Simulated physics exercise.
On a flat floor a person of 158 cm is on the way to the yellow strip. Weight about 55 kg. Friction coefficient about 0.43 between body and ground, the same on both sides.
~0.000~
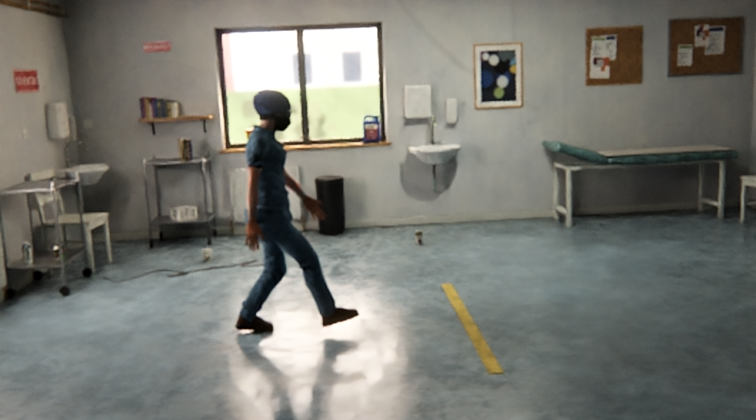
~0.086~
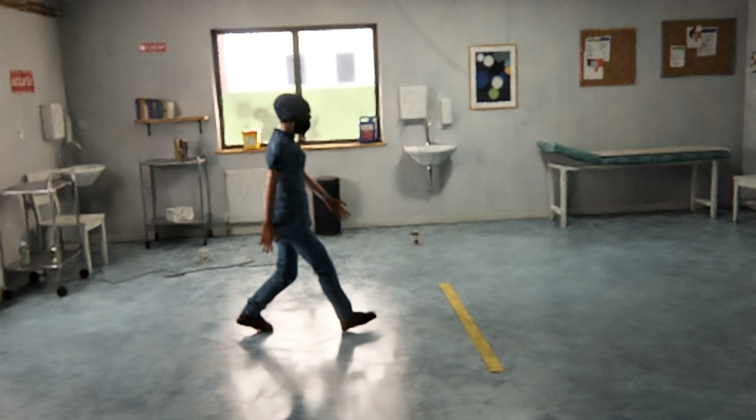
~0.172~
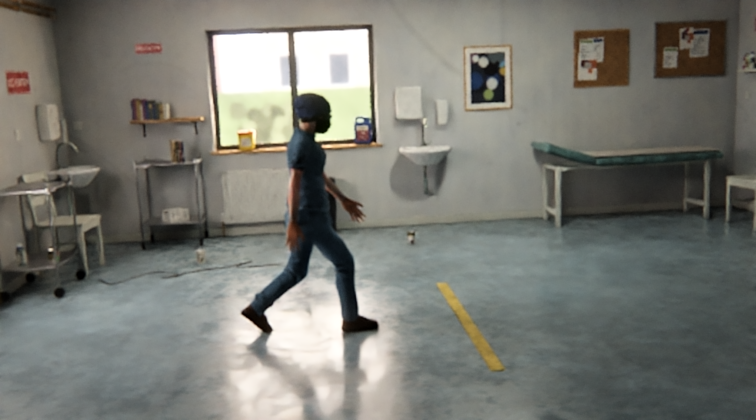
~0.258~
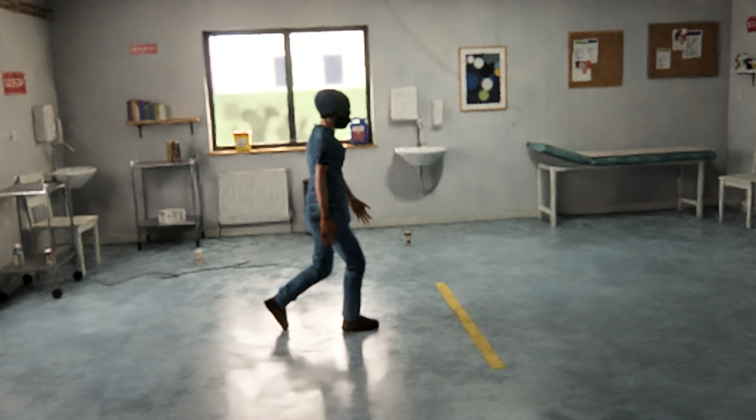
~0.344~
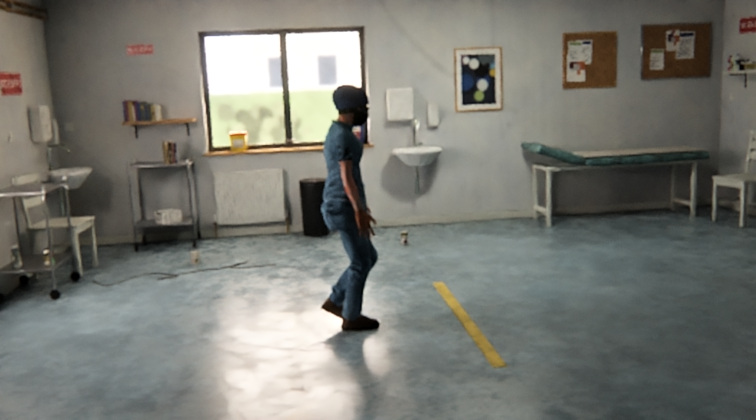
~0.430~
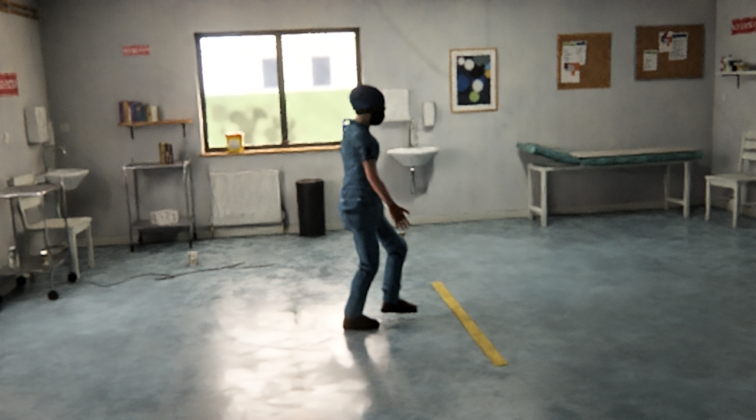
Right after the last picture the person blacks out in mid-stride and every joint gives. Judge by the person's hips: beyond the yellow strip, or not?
In the end the person's hips end beyond the yellow strip.
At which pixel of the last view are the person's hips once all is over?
Around (478, 277).
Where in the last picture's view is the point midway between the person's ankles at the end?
Around (489, 306).
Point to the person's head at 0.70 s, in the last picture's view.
Near (417, 169).
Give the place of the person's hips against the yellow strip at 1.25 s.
About 15 cm past it.
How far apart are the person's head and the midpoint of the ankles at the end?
About 70 cm.
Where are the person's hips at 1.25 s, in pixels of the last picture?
Around (470, 281).
After 0.70 s the person's hips are 30 cm short of the yellow strip, near (417, 257) in the last picture's view.
After 0.95 s the person's hips are 6 cm short of the yellow strip, near (448, 274) in the last picture's view.
After 1.25 s the person's hips are 14 cm past the yellow strip, near (470, 281) in the last picture's view; the person's head 70 cm past the yellow strip.
Final state at 3.2 s, person's hips cross the yellow strip; person's head crosses the yellow strip; person's chest crosses the yellow strip.
